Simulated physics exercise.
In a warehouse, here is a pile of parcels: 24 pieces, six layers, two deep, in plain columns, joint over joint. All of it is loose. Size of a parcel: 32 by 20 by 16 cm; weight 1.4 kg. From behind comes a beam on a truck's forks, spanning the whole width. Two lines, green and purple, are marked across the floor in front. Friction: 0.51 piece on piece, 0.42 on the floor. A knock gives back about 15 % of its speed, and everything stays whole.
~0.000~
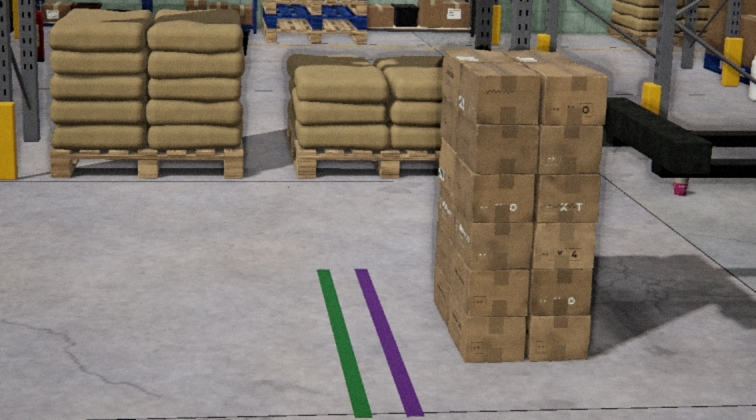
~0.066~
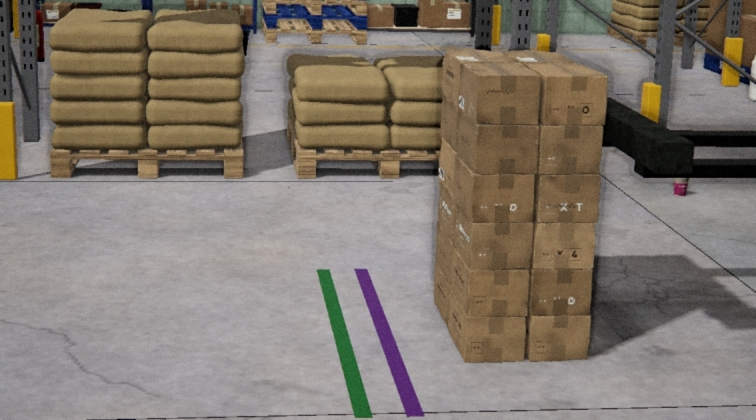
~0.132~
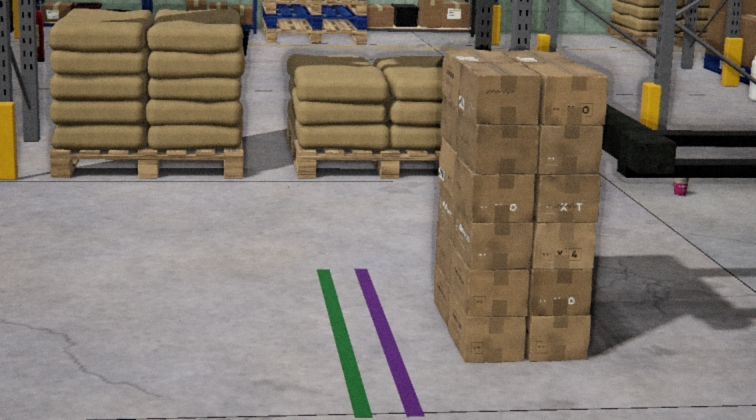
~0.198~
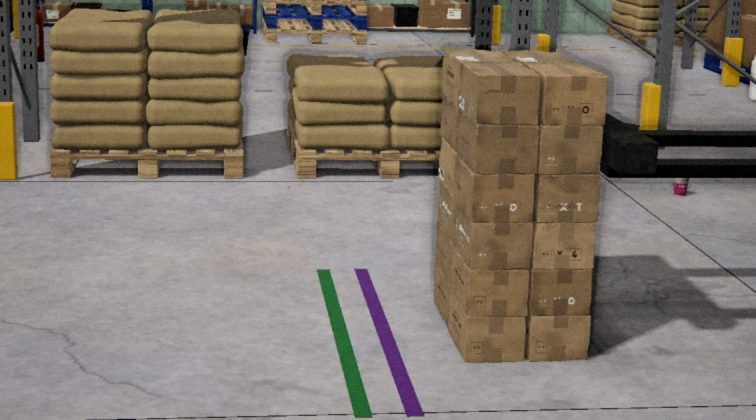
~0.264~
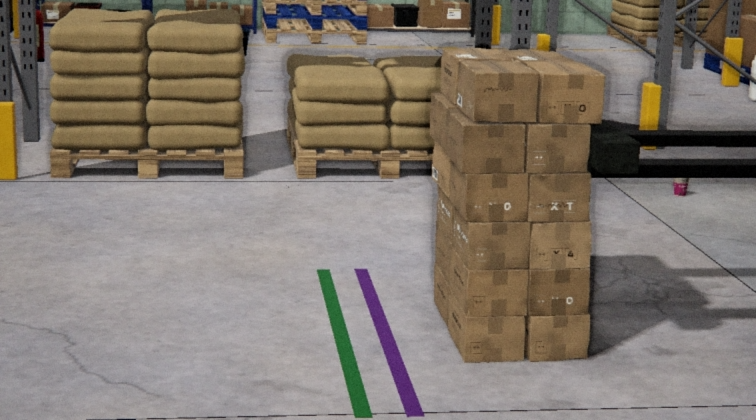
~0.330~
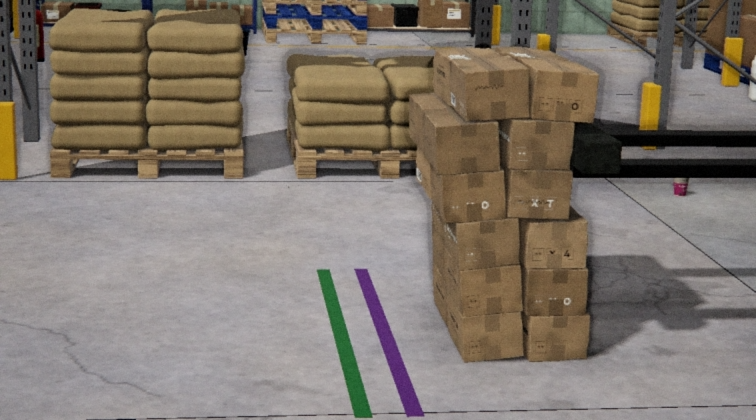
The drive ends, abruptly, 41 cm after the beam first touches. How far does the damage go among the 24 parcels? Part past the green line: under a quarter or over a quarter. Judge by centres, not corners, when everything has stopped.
The part is over a quarter.
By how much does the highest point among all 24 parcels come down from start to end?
Some 45 cm lower.
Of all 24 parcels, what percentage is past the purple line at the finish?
Near 60 per cent.
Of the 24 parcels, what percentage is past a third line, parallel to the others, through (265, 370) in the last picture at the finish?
About 30 per cent.
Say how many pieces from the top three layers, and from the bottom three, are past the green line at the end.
From the top 10, from the bottom 2.
After 0.48 s, none of the 24 parcels past the green line, 20 disturbed.
After 0.72 s, 4 of the 24 parcels past the green line.
After 1.08 s, 12 of the 24 parcels past the green line.
In the end (2.0 s), 12 of the 24 parcels past the green line. That is 50 per cent.
